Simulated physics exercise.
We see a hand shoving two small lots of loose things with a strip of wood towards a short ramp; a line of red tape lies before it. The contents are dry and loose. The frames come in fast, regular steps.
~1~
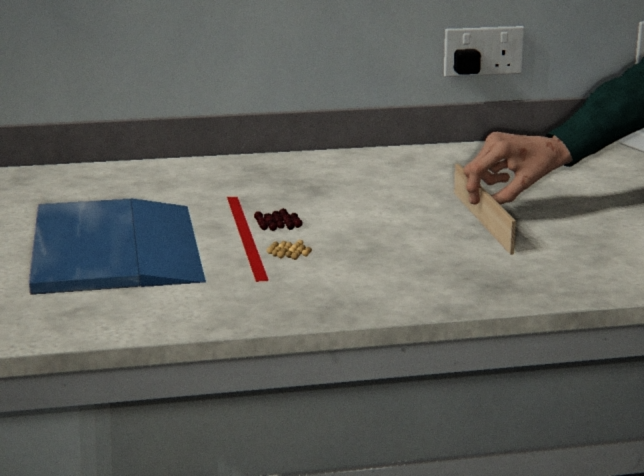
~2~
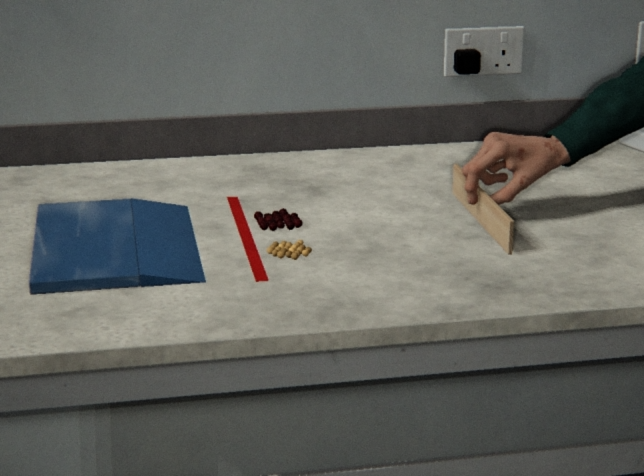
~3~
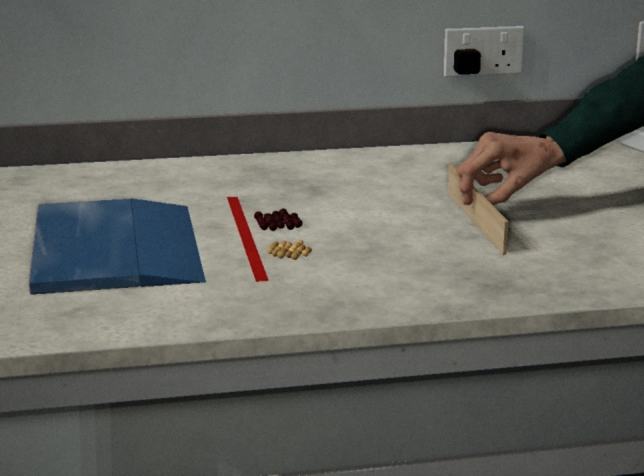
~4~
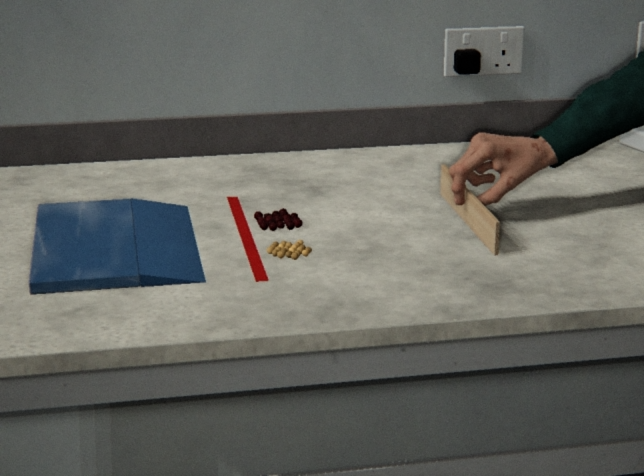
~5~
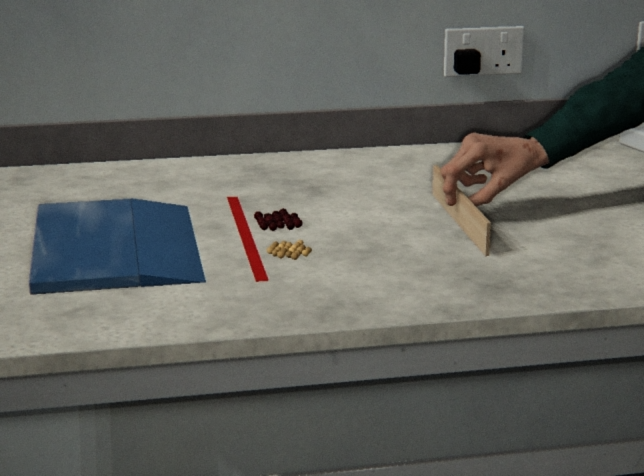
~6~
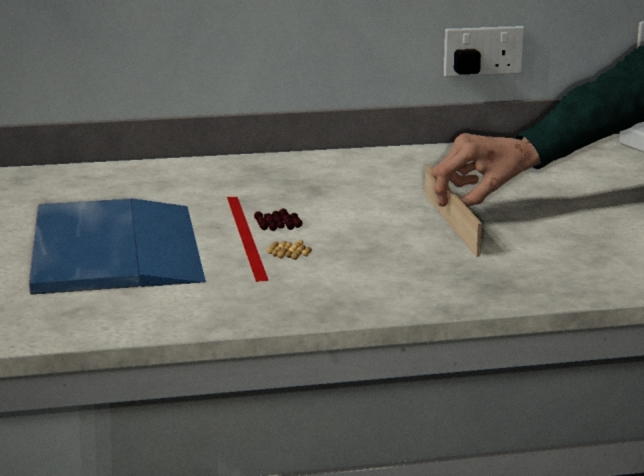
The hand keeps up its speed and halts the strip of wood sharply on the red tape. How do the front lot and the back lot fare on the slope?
The front lot stalls before the top and the back lot stalls before the top.
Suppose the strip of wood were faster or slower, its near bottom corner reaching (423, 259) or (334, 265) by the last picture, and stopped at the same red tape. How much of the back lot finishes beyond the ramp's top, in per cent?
In turn 0 and 100 in a hundred.
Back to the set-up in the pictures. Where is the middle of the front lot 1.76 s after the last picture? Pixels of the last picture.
At about (231, 253).
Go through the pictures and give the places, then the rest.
Strip of wood at (508, 232), at rest; red tape at (234, 201); top of the ramp at (139, 269); front lot at (287, 249), a few dried chickpeas; back lot at (279, 221), a few dried cherries, in the first frame.
Strip of wood at (507, 232); back lot at (279, 221), in the second frame.
Strip of wood at (501, 232); front lot at (287, 249), in the third frame.
Strip of wood at (493, 233); back lot at (279, 221), in the fourth frame.
Strip of wood at (484, 234); front lot at (287, 249), in the fifth frame.
Strip of wood at (475, 234); red tape at (234, 201); top of the ramp at (139, 269); front lot at (287, 249); back lot at (279, 221), in the sixth frame.
Then, 0.73 s after the last picture, strip of wood still moving, near (344, 199); front lot all short of the ramp; back lot all short of the ramp.
Then, 1.48 s after the last picture, strip of wood stopped at the red tape; front lot all short of the ramp; back lot all short of the ramp.
At rest, strip of wood stopped at the red tape; front lot none past the top, all short of the ramp; back lot none past the top, all short of the ramp.
